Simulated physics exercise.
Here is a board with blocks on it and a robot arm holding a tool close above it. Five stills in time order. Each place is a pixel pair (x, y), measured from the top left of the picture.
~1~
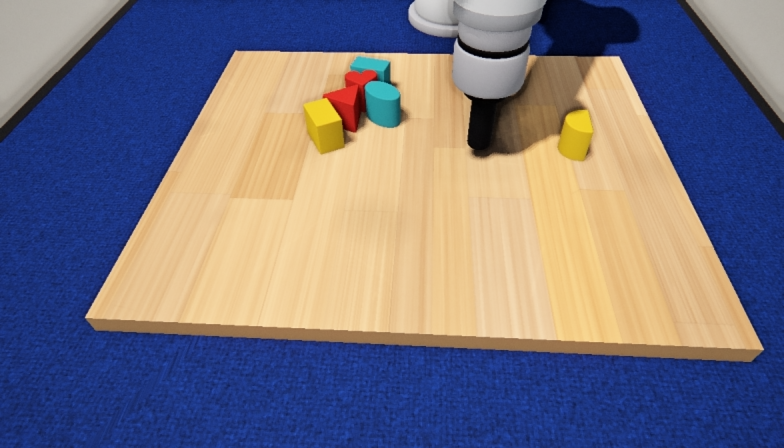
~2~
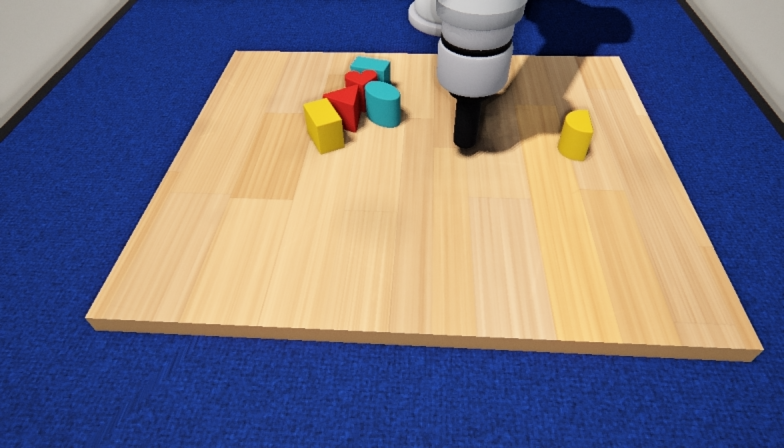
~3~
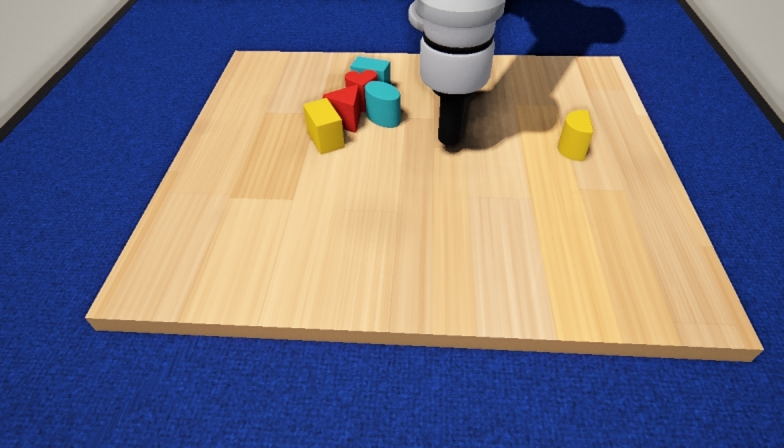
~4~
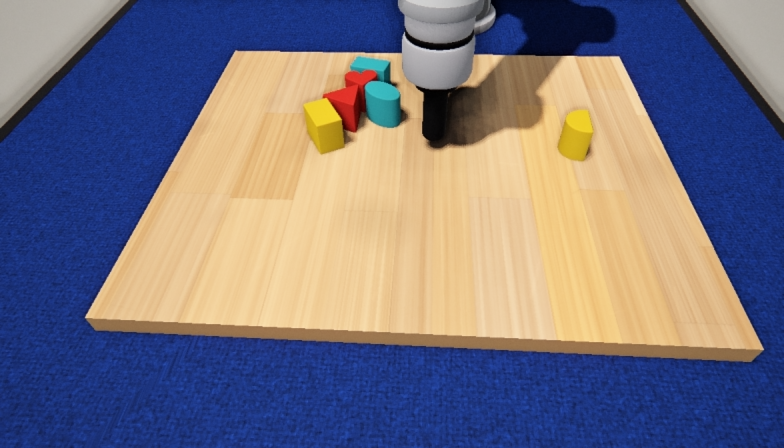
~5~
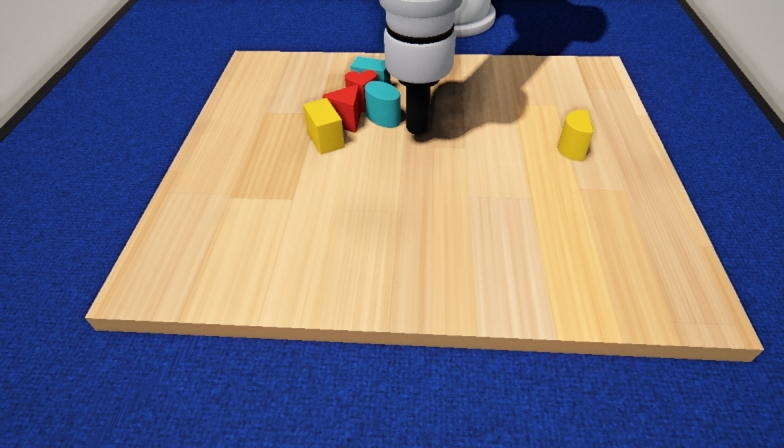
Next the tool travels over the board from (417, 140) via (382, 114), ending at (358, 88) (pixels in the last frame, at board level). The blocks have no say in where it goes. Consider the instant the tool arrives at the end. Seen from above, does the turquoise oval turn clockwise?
No.
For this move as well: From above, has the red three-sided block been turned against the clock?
Yes, it checks out.
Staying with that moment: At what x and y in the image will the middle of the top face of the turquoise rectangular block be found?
The middle of its upper face will lie at (373, 54).
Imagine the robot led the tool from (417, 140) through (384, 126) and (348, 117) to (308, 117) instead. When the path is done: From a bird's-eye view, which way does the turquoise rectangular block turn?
It makes a clockwise turn.
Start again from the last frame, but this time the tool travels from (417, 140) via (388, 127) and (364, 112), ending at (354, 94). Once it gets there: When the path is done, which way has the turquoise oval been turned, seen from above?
It twists against the clock when seen from above.
What follows on the original path. One third of the way, tool at (391, 112); red three-sided block at (340, 92), turned 20° anticlockwise; red heart at (351, 69), turned 35° clockwise; turquoise oval at (367, 83).
Two thirds of the way, tool at (371, 94); red three-sided block at (333, 88), turned 55° anticlockwise; red heart at (331, 59), turned 85° clockwise; turquoise rectangular block at (370, 61), turned 15° clockwise; turquoise oval at (343, 72), turned 45° anticlockwise.
At the end, tool at (357, 78); red three-sided block at (333, 88), turned 55° anticlockwise; red heart at (321, 56), turned 135° clockwise; turquoise rectangular block at (373, 54), turned 30° clockwise; turquoise oval at (331, 68), turned 105° anticlockwise.
